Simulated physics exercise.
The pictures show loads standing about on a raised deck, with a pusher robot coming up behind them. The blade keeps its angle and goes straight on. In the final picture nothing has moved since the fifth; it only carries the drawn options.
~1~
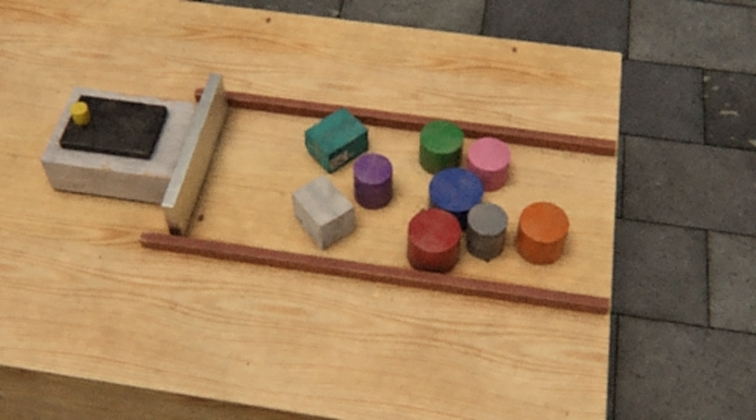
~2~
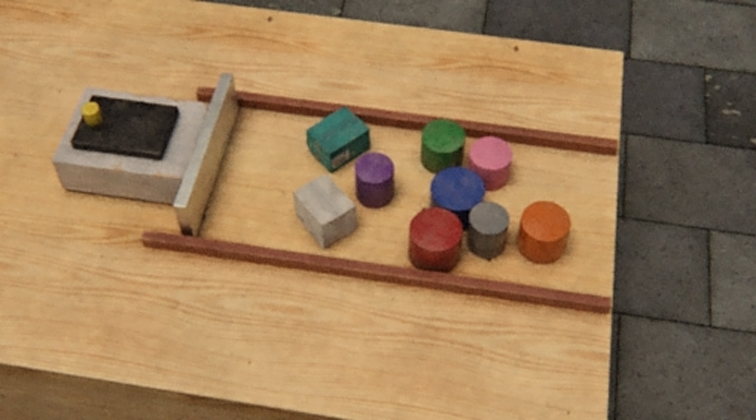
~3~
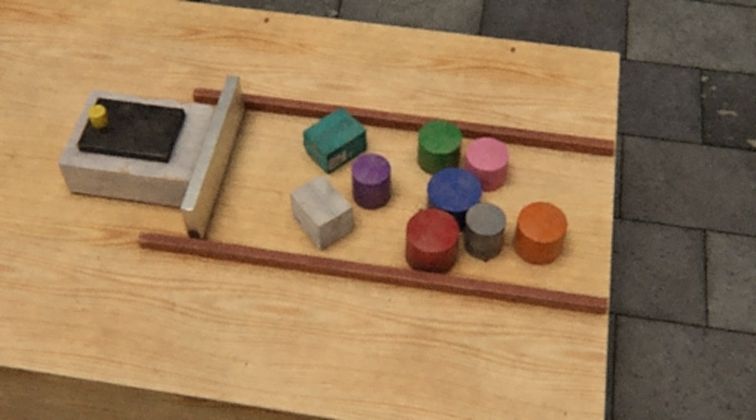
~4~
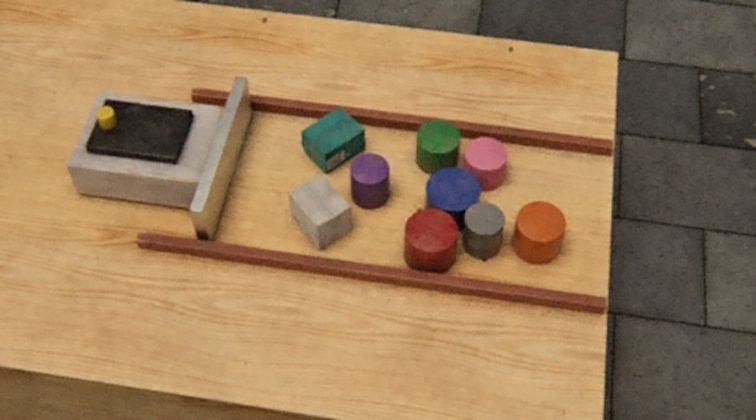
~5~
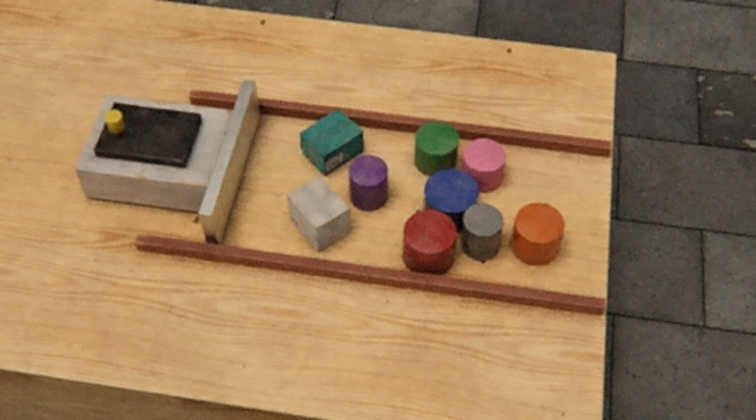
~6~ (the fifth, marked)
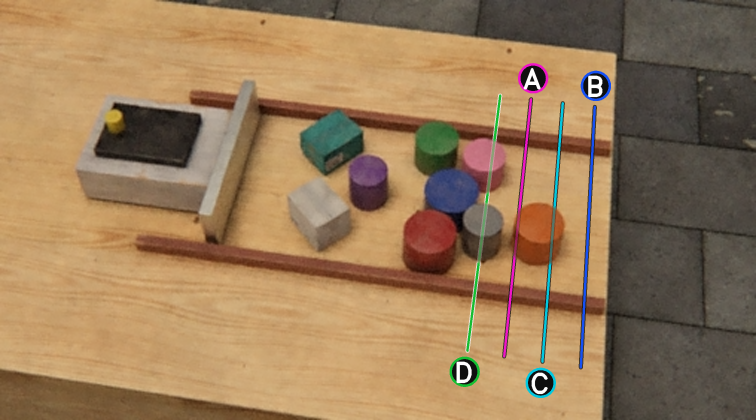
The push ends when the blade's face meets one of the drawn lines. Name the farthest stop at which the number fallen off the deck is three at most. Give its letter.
Up to line A.
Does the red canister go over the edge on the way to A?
By then, no.
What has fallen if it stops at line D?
It is the orange canister.
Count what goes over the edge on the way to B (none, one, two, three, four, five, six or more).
Six or more.
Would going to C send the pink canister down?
Yes.
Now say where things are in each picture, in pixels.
Purple canister (373, 182); pink canister (488, 164); grey pail (486, 232), in the first picture.
Robot (132, 127); orange canister (543, 233), in the second picture.
Robot (138, 129); blue pail (453, 201), in the third picture.
Robot (147, 131); red canister (431, 243), in the fourth picture.
Robot (155, 134); purple canister (368, 183); pink canister (483, 165); grey pail (482, 233), in the fifth picture.
On the marked copy, A at (519, 216); B at (588, 225); C at (554, 221); D at (485, 212).
With A. Early on, robot (257, 147); turquoise parcel (372, 141); white box (361, 225).
Further on, robot (360, 161); orange canister (579, 234); grey pail (534, 233).
At the end, robot (441, 171); grey pail over the edge; orange canister over the edge; three fallen.
As for the rest, B drops nine; C drops six; D is within the limit but short.
